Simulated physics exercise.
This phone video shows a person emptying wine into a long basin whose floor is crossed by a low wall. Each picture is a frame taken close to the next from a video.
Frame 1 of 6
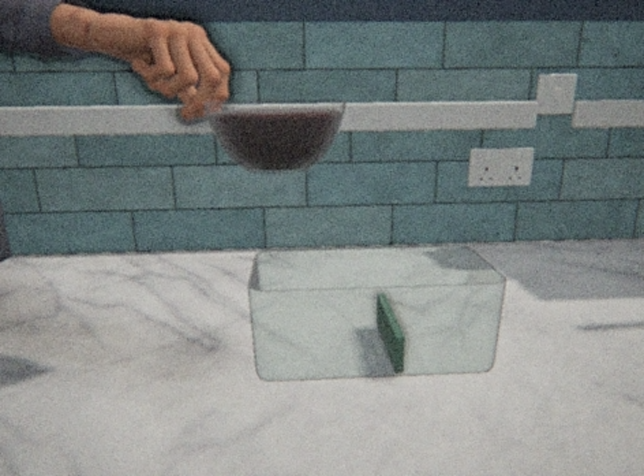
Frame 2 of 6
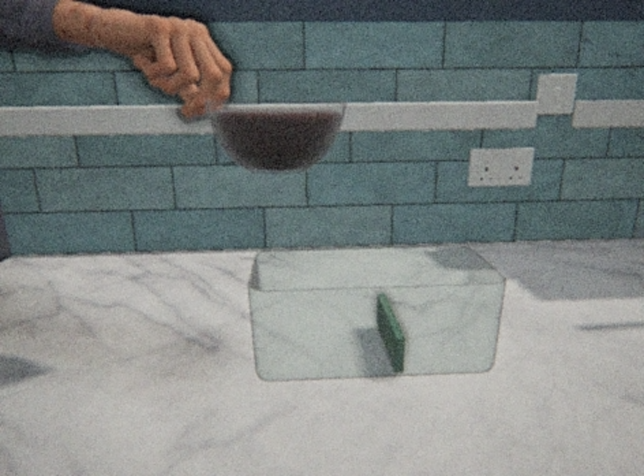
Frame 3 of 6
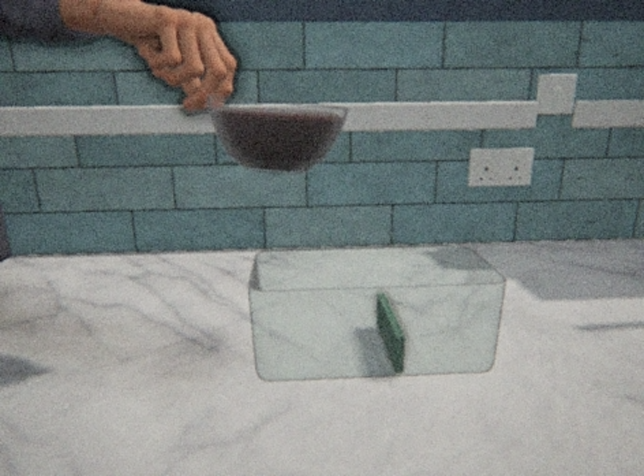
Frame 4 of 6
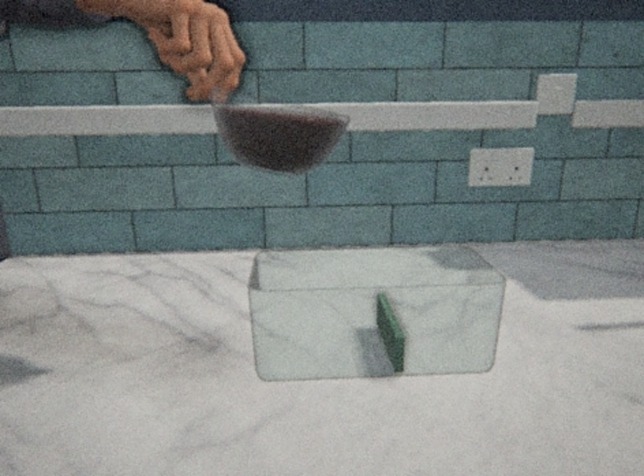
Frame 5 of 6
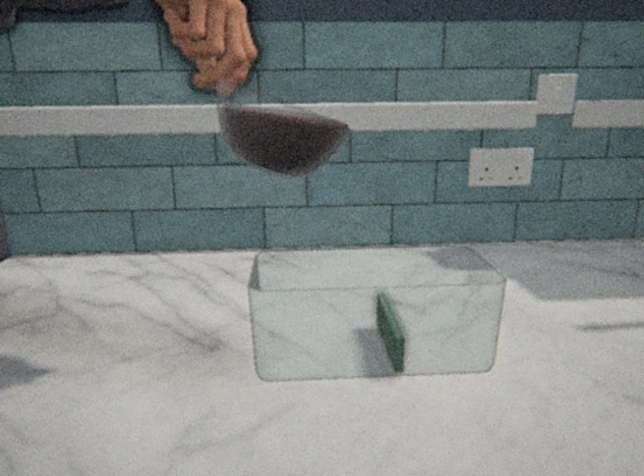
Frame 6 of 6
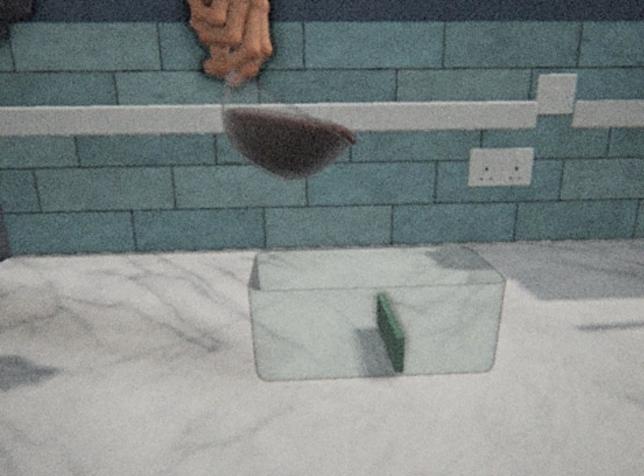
A hand tilts a bowl of dark liquid rightward above a clear rectangular basin.
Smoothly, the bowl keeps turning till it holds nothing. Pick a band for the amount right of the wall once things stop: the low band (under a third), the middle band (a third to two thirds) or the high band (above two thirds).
The middle band.
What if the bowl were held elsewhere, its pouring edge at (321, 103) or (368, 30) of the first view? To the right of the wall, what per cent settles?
About 20 % the first time, about 70 % the second.
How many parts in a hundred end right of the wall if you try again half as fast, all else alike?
I'd estimate about 65 percent ends up there.
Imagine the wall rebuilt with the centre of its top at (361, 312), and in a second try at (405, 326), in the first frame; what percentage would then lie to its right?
The first position gives around 80 percent, the second around 30 percent.
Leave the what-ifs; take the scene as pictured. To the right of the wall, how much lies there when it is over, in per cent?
It comes to about 40 per cent.
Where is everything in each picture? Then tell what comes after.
In the first picture, it leans 0°; its right rim is at (344, 103); the wine meets the walls at (211, 113) and (341, 112); the long basin's rim runs from (253, 271) to (487, 264); the wall's top is at (390, 314).
In the second picture, it leans 2°; its right rim is at (345, 104); the wine meets the walls at (212, 112) and (341, 113).
In the third picture, it leans 6°; its right rim is at (347, 110); the wine meets the walls at (213, 109) and (343, 115).
In the fourth picture, it leans 13°; its right rim is at (349, 119); the wine meets the walls at (217, 107) and (345, 118).
In the fifth picture, it leans 22°; its right rim is at (350, 131); the wine meets the walls at (221, 106) and (350, 125); 1 per cent is over the edge.
In the sixth picture, it leans 33°; its right rim is at (349, 145); the wine meets the walls at (226, 110) and (344, 135); 6 per cent is over the edge.
A moment on, the bowl is tipped on its side and 18 per cent is still to pour, 4 is left of the wall and 22 right of it.
Next, the bowl is tipped on its side and 1 per cent is still to pour, 39 is left of the wall and 45 right of it.
Then the bowl is tipped on its side and 0 per cent is still to pour, 50 is left of the wall and 36 right of it.
Later the bowl is tipped on its side and 0 per cent is still to pour, 55 is left of the wall and 41 right of it.
At rest 55 per cent lies left of the wall, 40 right of it and 5 outside.
